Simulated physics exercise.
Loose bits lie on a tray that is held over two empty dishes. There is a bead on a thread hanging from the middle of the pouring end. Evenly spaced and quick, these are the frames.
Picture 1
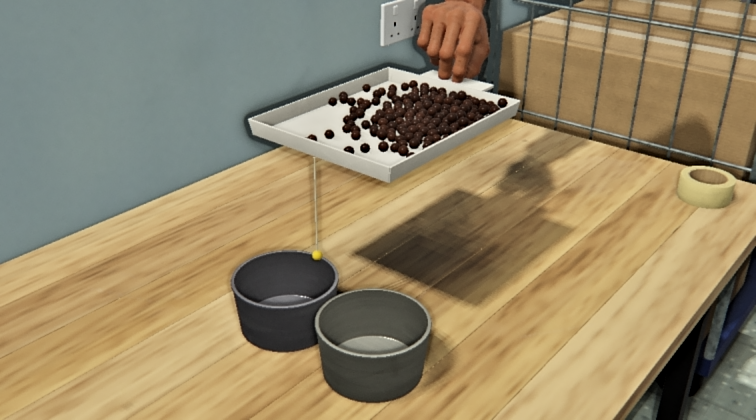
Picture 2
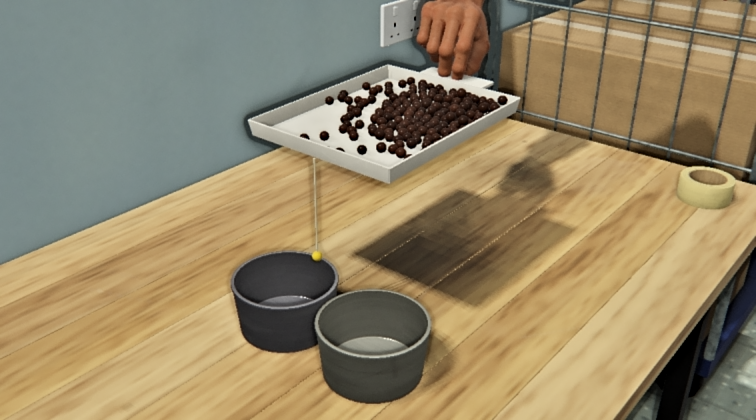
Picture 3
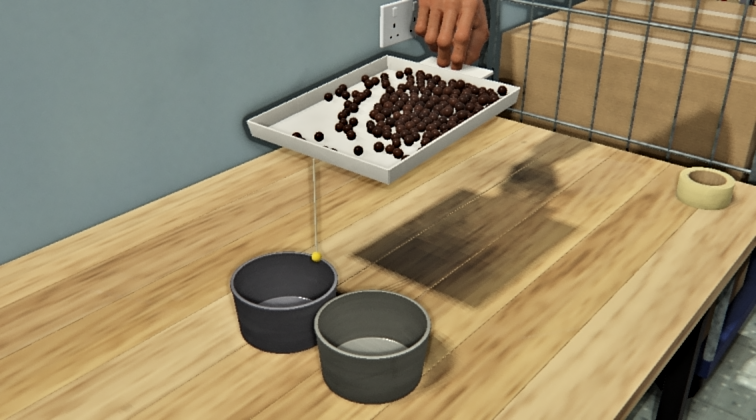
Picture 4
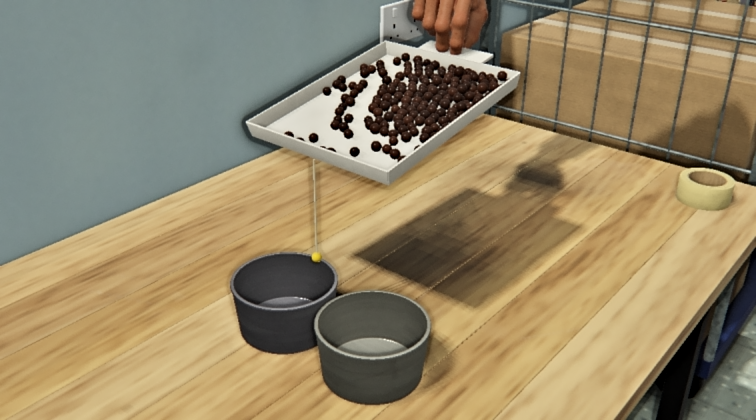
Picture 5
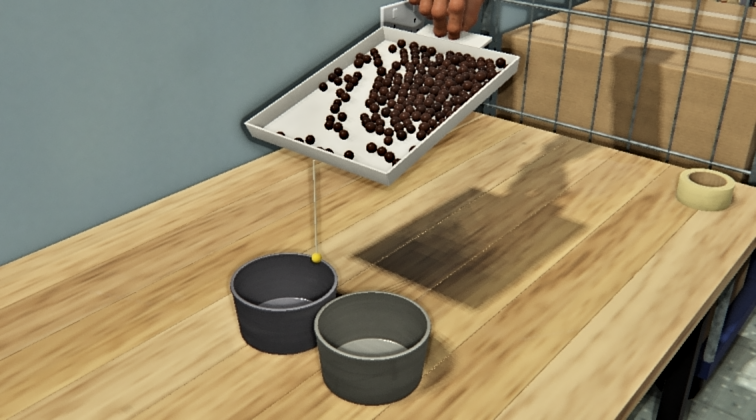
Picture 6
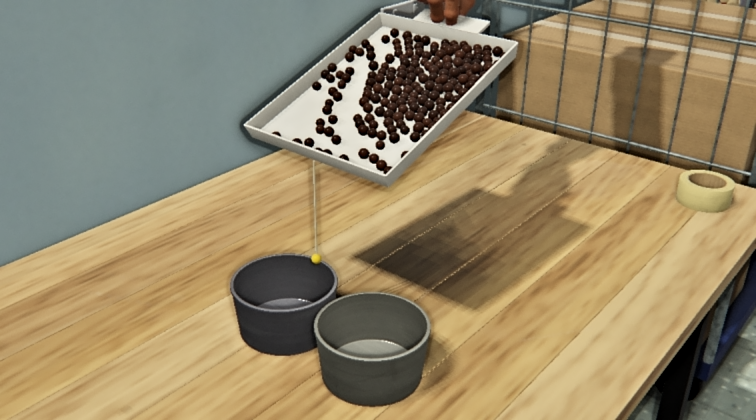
The video shows a hand at the far end of a white tray of dark brown balls above two empty dishes; the far end rises, tilting the tray increasingly steeply, and the balls begin shifting toward the lower end.
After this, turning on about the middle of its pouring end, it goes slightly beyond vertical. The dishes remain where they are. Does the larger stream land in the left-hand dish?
Yes.
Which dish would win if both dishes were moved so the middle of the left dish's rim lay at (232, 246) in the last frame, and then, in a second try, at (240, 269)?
The dish to the right; the dish to the right.
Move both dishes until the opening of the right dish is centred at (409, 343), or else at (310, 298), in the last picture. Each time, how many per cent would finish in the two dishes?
Result: 60 % and 70 %.
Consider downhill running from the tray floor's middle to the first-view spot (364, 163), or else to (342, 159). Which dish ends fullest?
First case: The dish at right. Second case: The dish at right.
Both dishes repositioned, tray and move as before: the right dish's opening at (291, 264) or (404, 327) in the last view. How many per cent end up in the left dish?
Trial 1 around 0 percent, trial 2 around 40 percent.
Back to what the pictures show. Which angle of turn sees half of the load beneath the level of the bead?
Around 90°, give or take.
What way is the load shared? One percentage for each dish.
I'd say the left dish holds some 40 % and the right dish some 20 %.
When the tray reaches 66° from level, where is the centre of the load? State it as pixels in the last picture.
The centre of the load shows up near (324, 147) in the last view.
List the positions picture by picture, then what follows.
In the first frame, corners of the pouring end at (253, 119) and (389, 166), level; middle of the load at (430, 117), chocolate balls; left dish at (248, 319); right dish at (336, 368); bead on its thread at (317, 255).
In the second frame, corners of the pouring end at (252, 120) and (389, 167), level; middle of the load at (429, 115), a stray few on the move.
In the third frame, corners of the pouring end at (251, 121) and (388, 168), tipped barely, level across its low end; middle of the load at (428, 109), about a quarter on the move.
In the fourth frame, corners of the pouring end at (250, 121) and (387, 169), tipped a little, level across its low end; middle of the load at (426, 99), about a third on the move.
In the fifth frame, corners of the pouring end at (249, 122) and (386, 171), tipped a little, level across its low end; middle of the load at (423, 91), about two thirds on the move.
In the sixth frame, corners of the pouring end at (248, 124) and (385, 173), tipped clearly, level across its low end; middle of the load at (416, 86), nearly all on the move; left dish at (247, 323); right dish at (335, 372).
Soon, tray tipped steeply; most on the tray; a stray few in the right dish; a stray few in the left dish; a stray few outside both; a small part in the air.
A while on, tray tipped past a quarter turn; a small part on the tray; about a quarter in the right dish; about a third in the left dish; about a quarter outside both; a small part in the air.
Towards the end, tray tipped past a quarter turn; about a quarter in the right dish; about half in the left dish; about a third outside both.
Finally, tray tipped past a quarter turn; about a quarter in the right dish; about half in the left dish; about a third outside both.
